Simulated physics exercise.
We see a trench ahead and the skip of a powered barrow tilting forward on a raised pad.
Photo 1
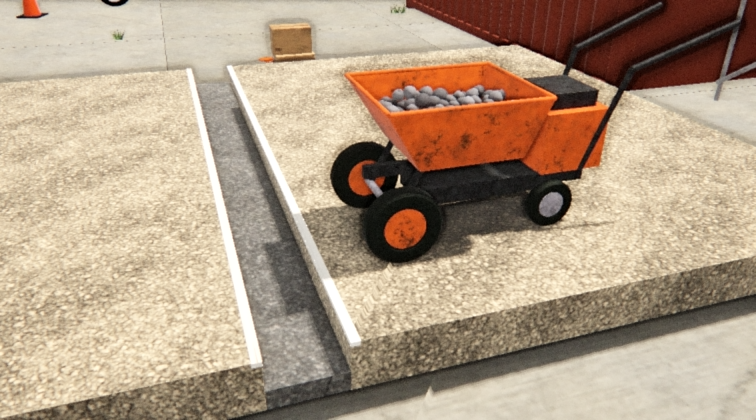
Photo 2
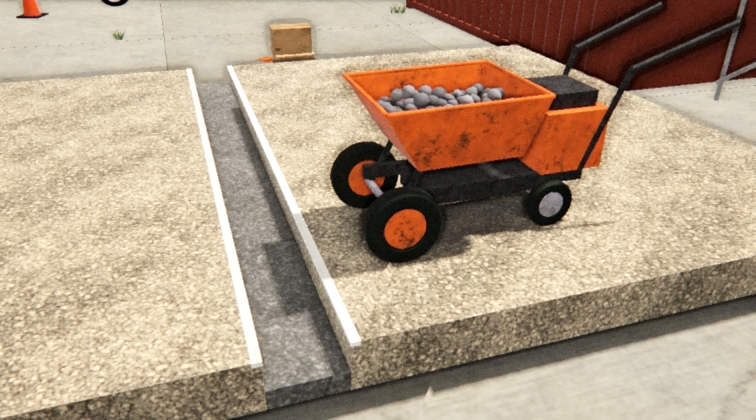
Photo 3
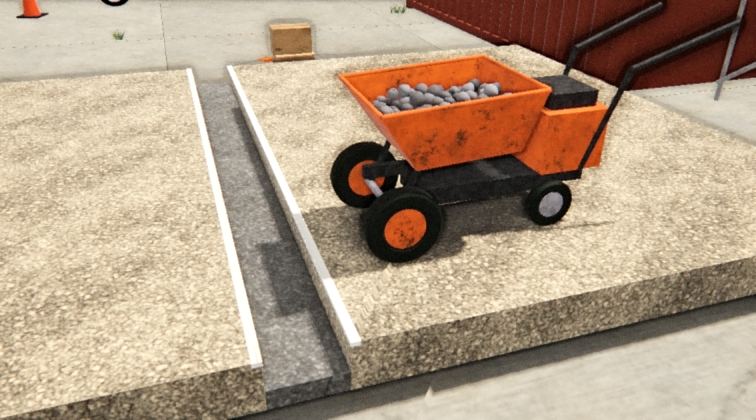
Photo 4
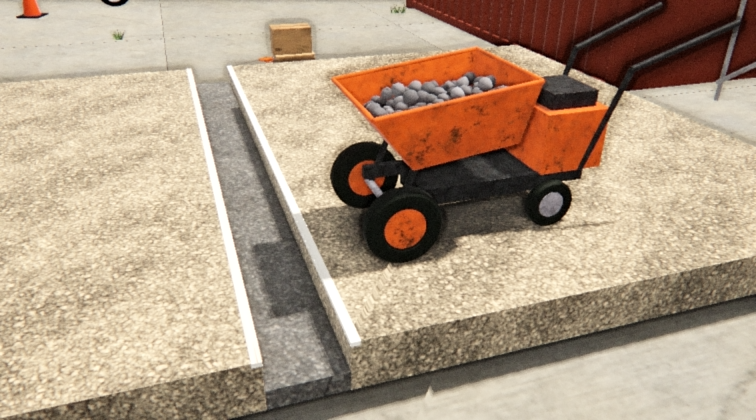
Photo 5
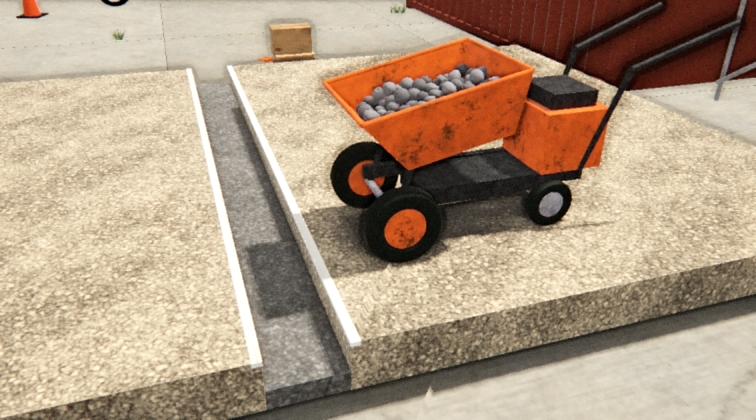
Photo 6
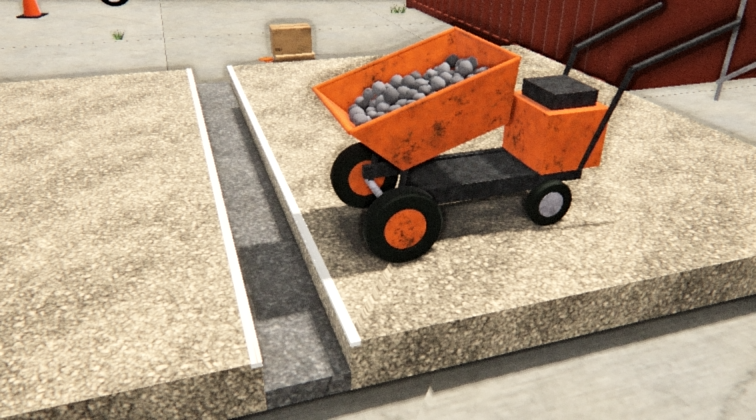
On a raised gravel-textured pad beside a narrow trench, an orange barrow's skip of grey cobbles gradually tilting forward to the left.
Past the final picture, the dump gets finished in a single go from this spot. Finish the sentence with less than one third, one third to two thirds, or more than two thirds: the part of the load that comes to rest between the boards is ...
The part between the boards is one third to two thirds.
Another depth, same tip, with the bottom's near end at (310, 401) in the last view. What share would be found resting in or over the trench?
The share would be around 60 per cent.
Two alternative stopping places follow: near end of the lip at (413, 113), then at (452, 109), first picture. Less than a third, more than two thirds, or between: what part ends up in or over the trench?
First: More than two thirds; second: Over two thirds.
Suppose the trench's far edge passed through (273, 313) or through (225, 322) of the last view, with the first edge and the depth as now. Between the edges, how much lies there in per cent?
The first try comes to close to 30 per cent, the next to 80 per cent.
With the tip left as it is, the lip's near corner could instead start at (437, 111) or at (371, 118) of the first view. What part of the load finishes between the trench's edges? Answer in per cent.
Position 1 near 100 %, position 2 near 30 %.
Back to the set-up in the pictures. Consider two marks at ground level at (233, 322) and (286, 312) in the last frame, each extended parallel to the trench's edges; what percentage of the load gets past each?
40 and 70 in a hundred.
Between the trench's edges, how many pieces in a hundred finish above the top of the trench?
Roughly 10 percent.
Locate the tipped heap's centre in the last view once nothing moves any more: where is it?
Roughly at pixel (242, 254).
Soon, skip tipped steeply; all in the skip.
A while on, skip tipped steeply; nearly all in the skip; a stray few in or heaped over the trench; a small part falling.
Towards the end, skip tipped right over; about a quarter in the skip; about a third in or heaped over the trench; about a third beyond it; a stray few falling.
Finally, skip tipped right over; about half in or heaped over the trench; about half beyond it.
